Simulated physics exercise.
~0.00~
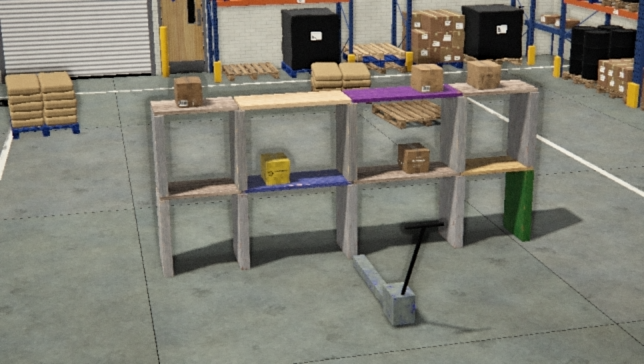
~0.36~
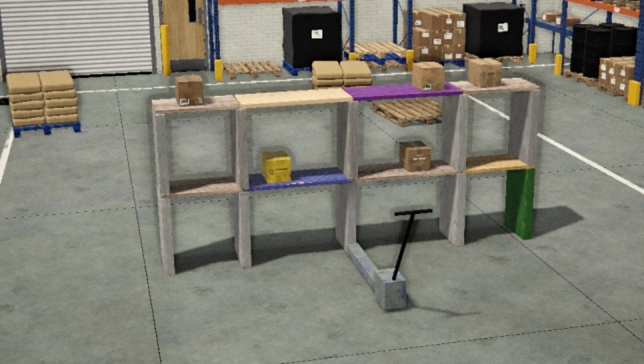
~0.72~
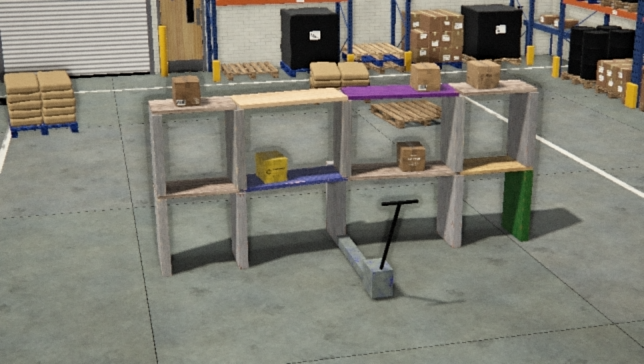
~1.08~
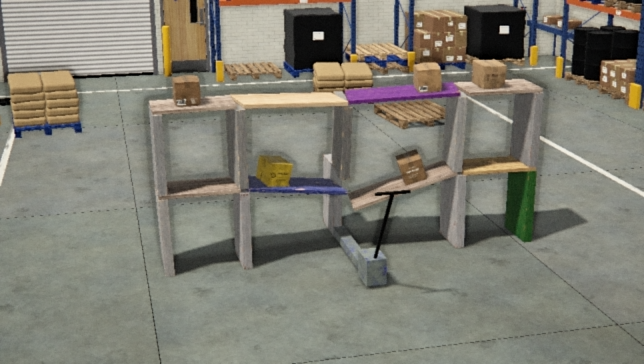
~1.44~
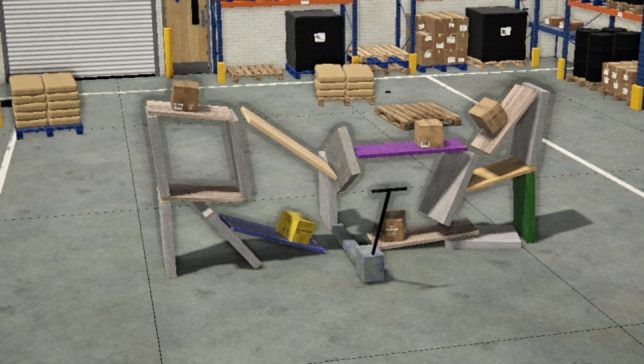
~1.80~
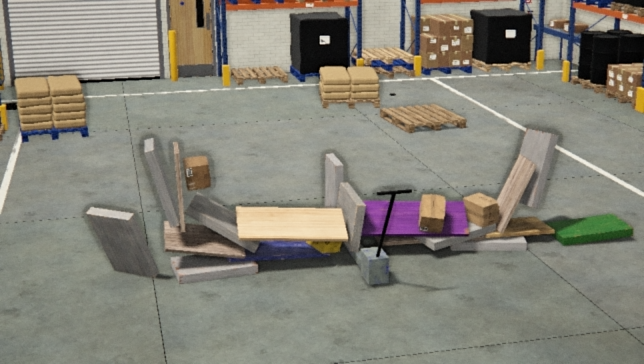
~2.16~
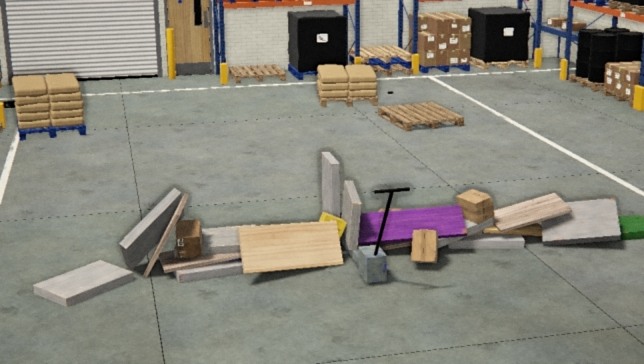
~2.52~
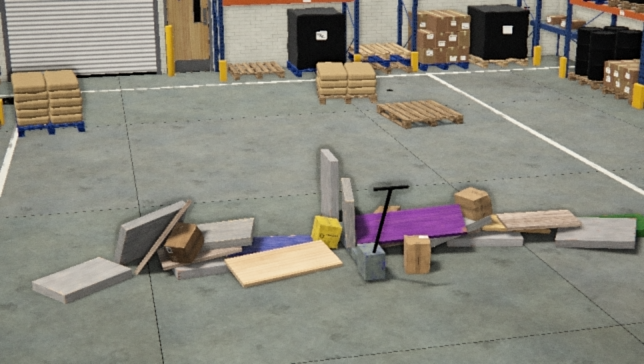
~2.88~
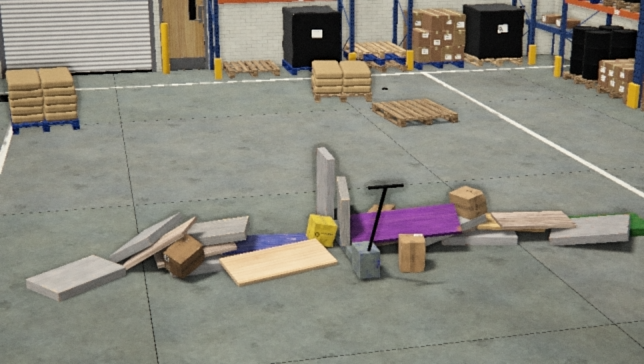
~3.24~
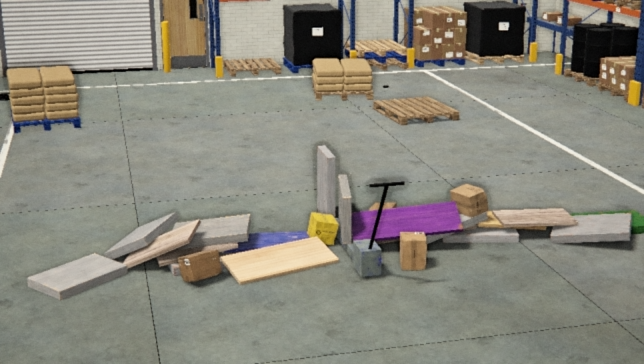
Two-tier board shelving collapsing into a low heap after a narrow jack pushes its base, the purple board and cartons dropping.
